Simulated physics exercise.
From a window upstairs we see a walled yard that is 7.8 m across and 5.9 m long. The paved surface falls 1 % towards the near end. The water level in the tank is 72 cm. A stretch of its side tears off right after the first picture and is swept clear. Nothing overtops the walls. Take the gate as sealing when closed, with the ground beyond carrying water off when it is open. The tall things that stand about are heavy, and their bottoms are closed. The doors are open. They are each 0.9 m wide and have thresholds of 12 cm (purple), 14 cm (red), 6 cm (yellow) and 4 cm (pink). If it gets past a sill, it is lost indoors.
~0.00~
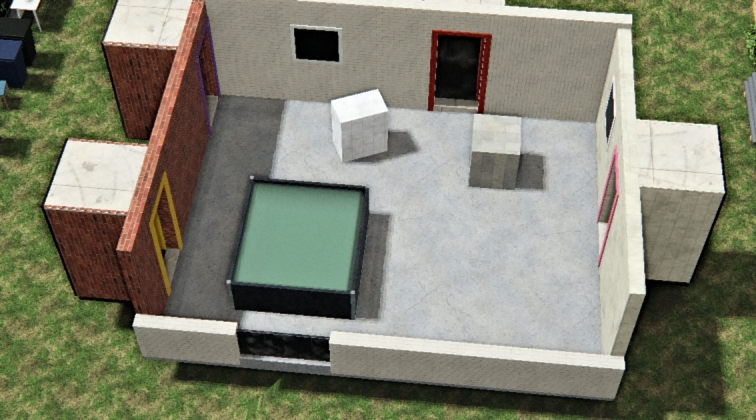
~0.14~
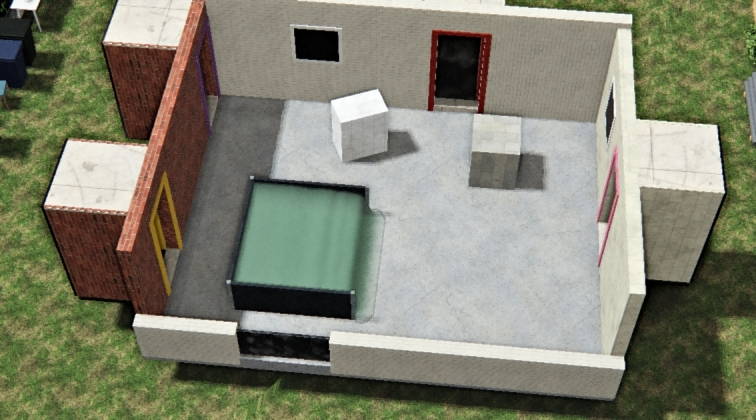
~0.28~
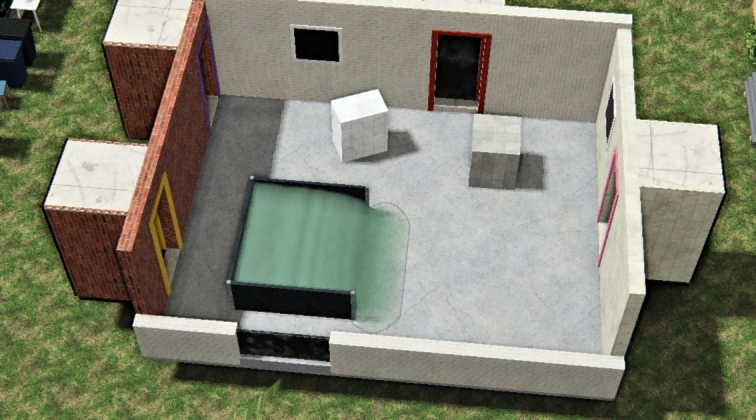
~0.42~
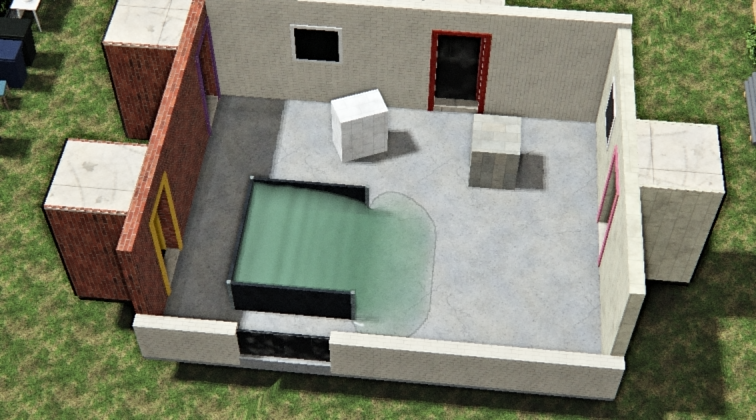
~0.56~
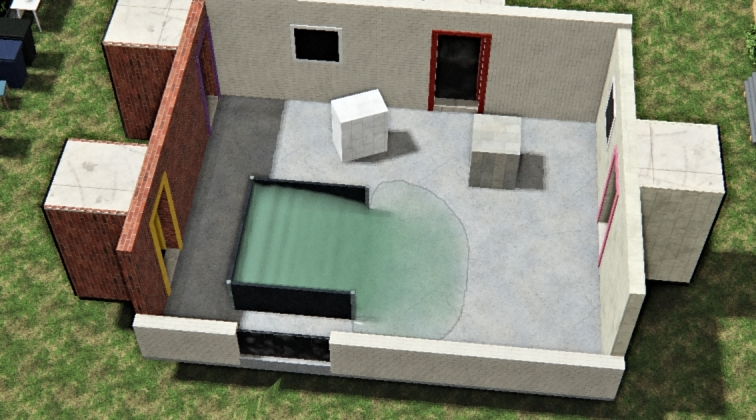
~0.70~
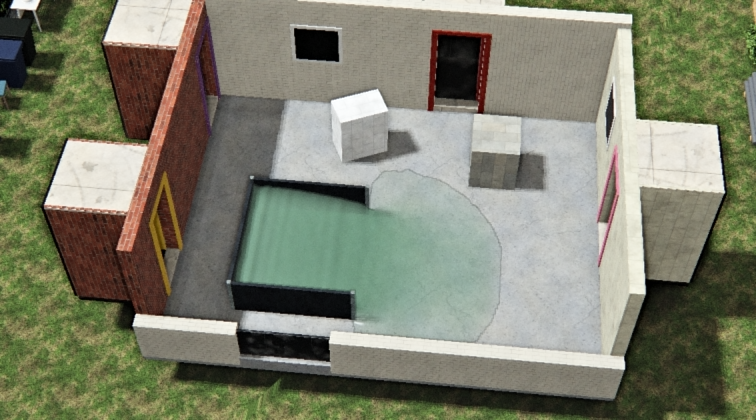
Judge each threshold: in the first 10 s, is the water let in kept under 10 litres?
My prediction: The purple door never breaches the limit, the red door never breaches the limit, the yellow door never breaches the limit, the pink door breaches the limit.
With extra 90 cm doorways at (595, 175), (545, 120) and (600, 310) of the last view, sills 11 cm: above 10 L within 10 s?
In sequence the answers are more than that, more than that and more than that.
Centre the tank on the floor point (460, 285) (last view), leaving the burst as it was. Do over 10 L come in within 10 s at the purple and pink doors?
Relative to the limit, purple is within it and pink is beyond it.
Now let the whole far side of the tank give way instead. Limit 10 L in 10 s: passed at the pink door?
Then: Pink short of it.
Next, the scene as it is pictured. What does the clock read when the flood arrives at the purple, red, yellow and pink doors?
So purple at 8.0 s, red at 2.2 s, yellow at 8.0 s, and pink at 1.2 s.
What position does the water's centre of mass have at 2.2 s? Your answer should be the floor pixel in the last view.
Around (424, 273).
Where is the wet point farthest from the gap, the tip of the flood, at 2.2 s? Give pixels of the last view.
I'd put it near pixel (588, 161) of the last picture.
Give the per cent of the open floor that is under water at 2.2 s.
Near 50 per cent is wet.
After 1.4 s water covers 45 % of the floor and is deepest (30 cm) near (360, 295); purple door not reached, red door not reached, yellow door not reached, pink door 8 cm at the sill, 4 L in.
After 2.2 s water covers 50 % of the floor and is deepest (52 cm) near (581, 376); purple door not reached, red door 2 cm at the sill, 0 L in, yellow door not reached, pink door 23 cm at the sill, 98 L in.
After 3.5 s water covers 55 % of the floor and is deepest (33 cm) near (498, 351); purple door not reached, red door 8 cm at the sill, 0 L in, yellow door not reached, pink door 24 cm at the sill, 297 L in.
After 6.0 s water covers 65 % of the floor and is deepest (21 cm) near (588, 133); purple door not reached, red door 7 cm at the sill, 0 L in, yellow door not reached, pink door 11 cm at the sill, 460 L in.
After 10.0 s water covers 100 % of the floor and is deepest (12 cm) near (227, 139); purple door 9 cm at the sill, 0 L in, red door 4 cm at the sill, 0 L in, yellow door 6 cm at the sill, 0 L in, pink door 8 cm at the sill, 531 L in.
